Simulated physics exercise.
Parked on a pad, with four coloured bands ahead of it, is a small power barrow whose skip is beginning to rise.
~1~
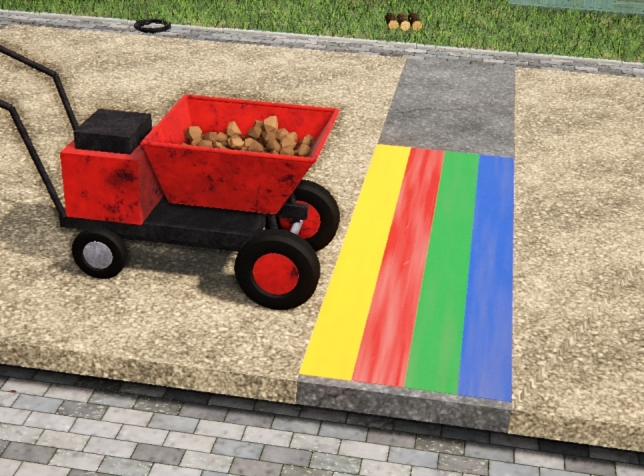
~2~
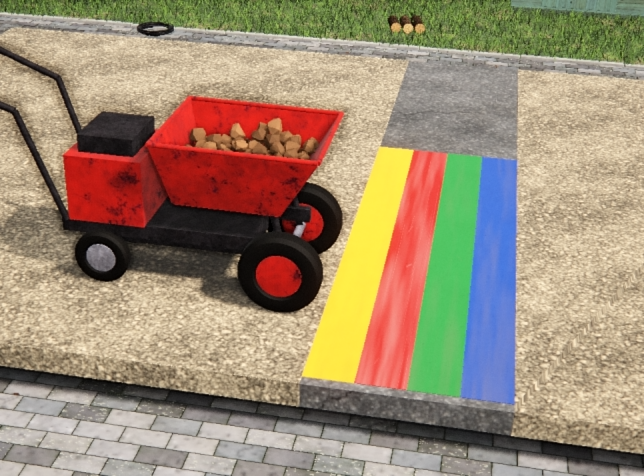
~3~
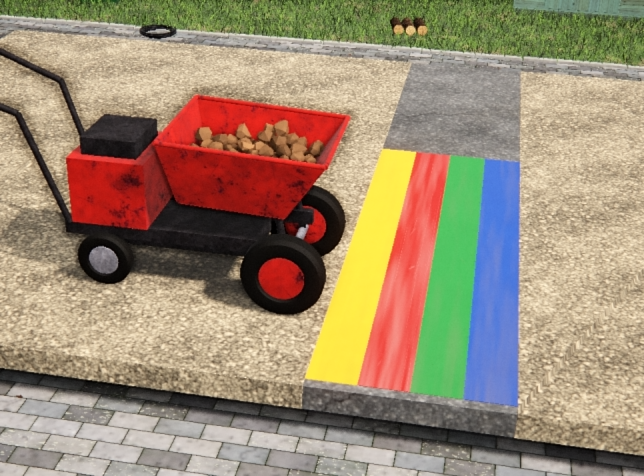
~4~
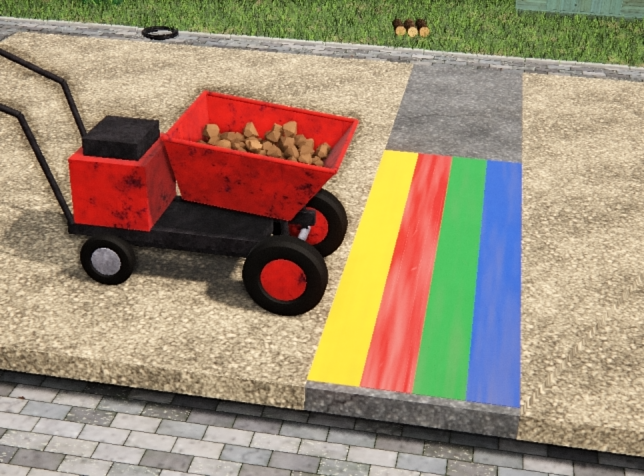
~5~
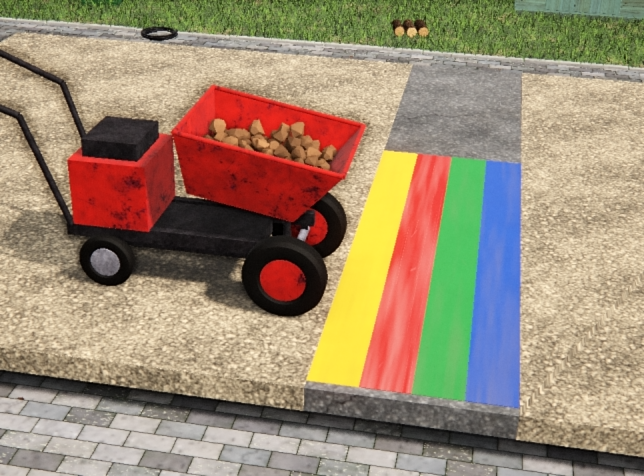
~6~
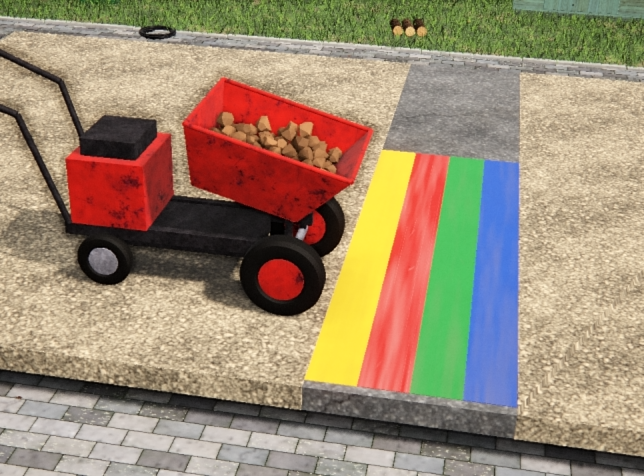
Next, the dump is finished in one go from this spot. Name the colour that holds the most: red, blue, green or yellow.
That would be green.
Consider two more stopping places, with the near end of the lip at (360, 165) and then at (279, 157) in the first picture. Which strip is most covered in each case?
First: The blue one; second: That red strip.
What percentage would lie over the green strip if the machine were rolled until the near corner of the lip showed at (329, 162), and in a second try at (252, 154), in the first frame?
40 %, then 10 %.
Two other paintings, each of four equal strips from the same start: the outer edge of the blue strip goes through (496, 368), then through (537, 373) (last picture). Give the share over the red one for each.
Near 10 and 30 in a hundred.
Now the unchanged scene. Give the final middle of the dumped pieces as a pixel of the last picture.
Near pixel (456, 297).
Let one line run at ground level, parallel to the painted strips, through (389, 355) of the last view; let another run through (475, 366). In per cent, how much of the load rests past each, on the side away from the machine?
The first comes to 90 %, the second to 30 %.
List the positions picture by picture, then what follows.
Lip of the skip (314, 161), level; top of the load (249, 145), clay clods; yellow strip (336, 339); red strip (385, 345); green strip (435, 352); blue strip (486, 358), in the first frame.
Lip of the skip (318, 164), level; top of the load (246, 157), in the second frame.
Lip of the skip (325, 168), tipped barely; top of the load (248, 149), in the third frame.
Lip of the skip (334, 172), tipped a little; top of the load (255, 148), in the fourth frame.
Lip of the skip (343, 177), tipped a little; top of the load (242, 148), in the fifth frame.
Lip of the skip (351, 183), tipped clearly; top of the load (249, 143); yellow strip (342, 345); red strip (391, 351); green strip (441, 357); blue strip (492, 364), in the sixth frame.
Just after the last frame, skip tipped steeply; every one in the skip.
A moment on, skip tipped steeply; almost all in the skip; just a few over the red strip; just a few over the green strip.
Further on, skip tipped right over; roughly a third in the skip; just a few over the red strip; roughly a third over the green strip; roughly a quarter over the blue strip; about a tenth off the paint.
When it is over, skip tipped right over; just a few in the skip; just a few over the yellow strip; roughly a quarter over the red strip; roughly a third over the green strip; roughly a quarter over the blue strip; about a tenth off the paint.
